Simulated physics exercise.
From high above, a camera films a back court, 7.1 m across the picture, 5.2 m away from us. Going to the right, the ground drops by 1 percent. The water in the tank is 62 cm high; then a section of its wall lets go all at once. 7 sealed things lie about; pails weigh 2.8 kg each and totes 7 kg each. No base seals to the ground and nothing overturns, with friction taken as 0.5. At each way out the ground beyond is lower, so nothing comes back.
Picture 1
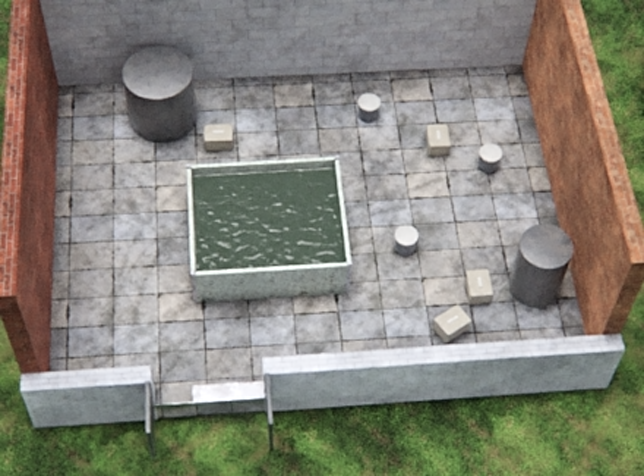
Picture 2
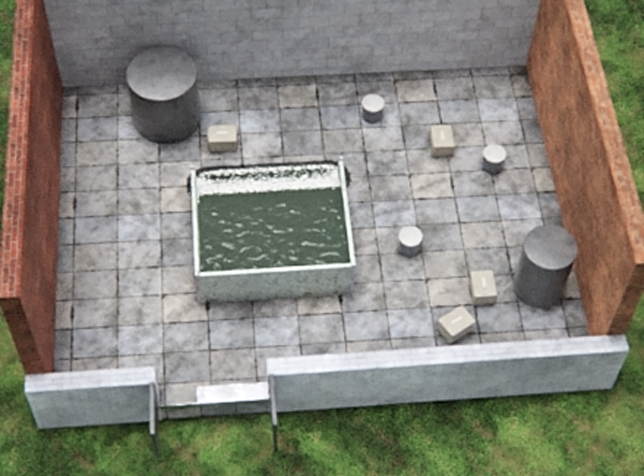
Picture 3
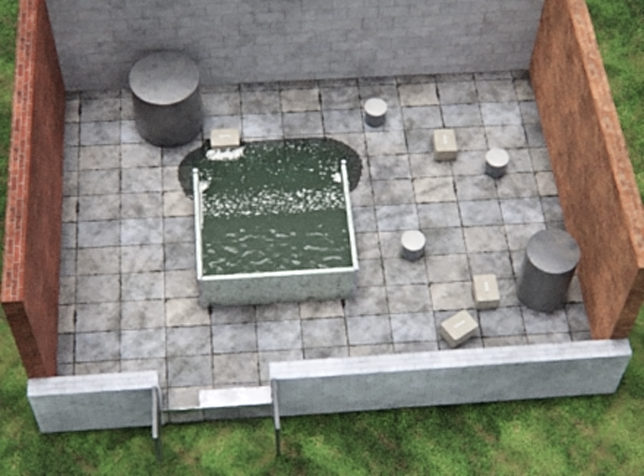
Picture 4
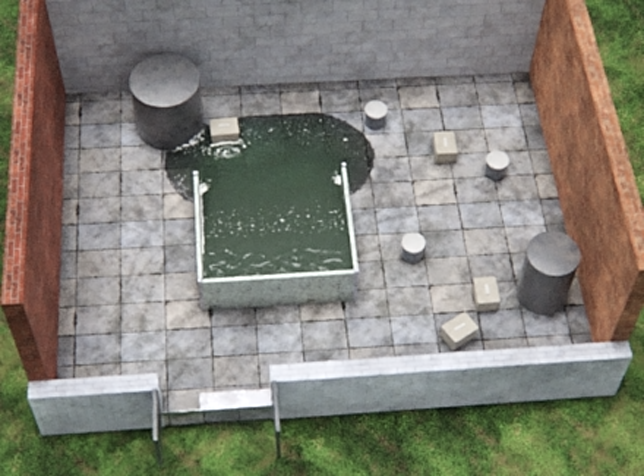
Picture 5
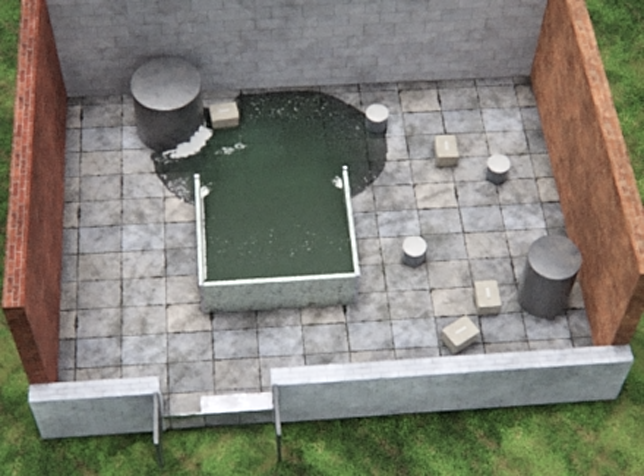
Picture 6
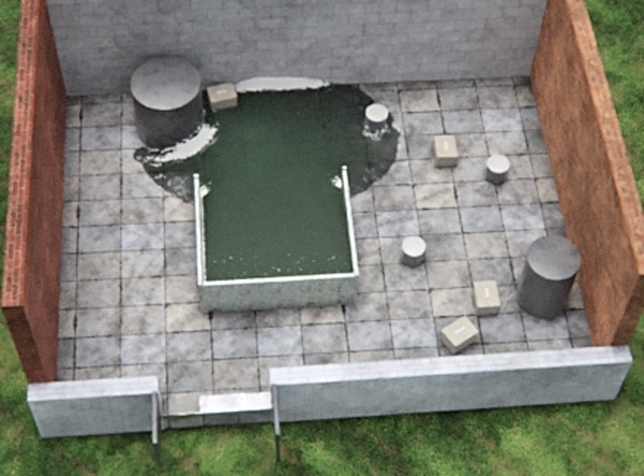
Dark green water pours out of the far side of an open tank in a walled, paved court, spreads around a large grey cylinder and a small one, pushes a pale box toward the back wall, and reaches that wall.
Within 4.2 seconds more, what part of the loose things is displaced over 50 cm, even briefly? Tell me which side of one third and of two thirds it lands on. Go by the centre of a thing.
It lands between one third and two thirds.
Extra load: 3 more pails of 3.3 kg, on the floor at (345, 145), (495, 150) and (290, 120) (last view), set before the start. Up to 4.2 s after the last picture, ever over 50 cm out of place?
Taking them one by one: It goes beyond, then it goes beyond, then it goes beyond.
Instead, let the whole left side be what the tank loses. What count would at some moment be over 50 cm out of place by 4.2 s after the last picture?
Then the count would be 2.
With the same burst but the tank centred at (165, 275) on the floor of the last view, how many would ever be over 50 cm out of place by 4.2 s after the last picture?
Count: 4.
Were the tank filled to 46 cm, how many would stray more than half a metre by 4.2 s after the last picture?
So the tally would be 4.
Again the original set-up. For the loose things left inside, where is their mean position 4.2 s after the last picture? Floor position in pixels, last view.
The centre is close to (436, 257).
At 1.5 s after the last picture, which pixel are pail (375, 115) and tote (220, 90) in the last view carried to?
Around (522, 73) and (200, 72).
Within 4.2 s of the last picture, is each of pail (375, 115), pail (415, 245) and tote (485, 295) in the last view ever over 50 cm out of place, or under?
Result, in order: Overshooting / undershooting / undershooting.
Then, 0.4 s after the last picture 1 of 7 are over 50 cm from their spots; 1 afloat.
Then, 1.5 s after the last picture 2 of 7 are over 50 cm from their spots; 2 afloat.
Then, 2.8 s after the last picture 3 of 7 are over 50 cm from their spots; 2 afloat.
Then, 4.2 s after the last picture 4 of 7 are over 50 cm from their spots, and 4 have been at some point; 4 afloat.
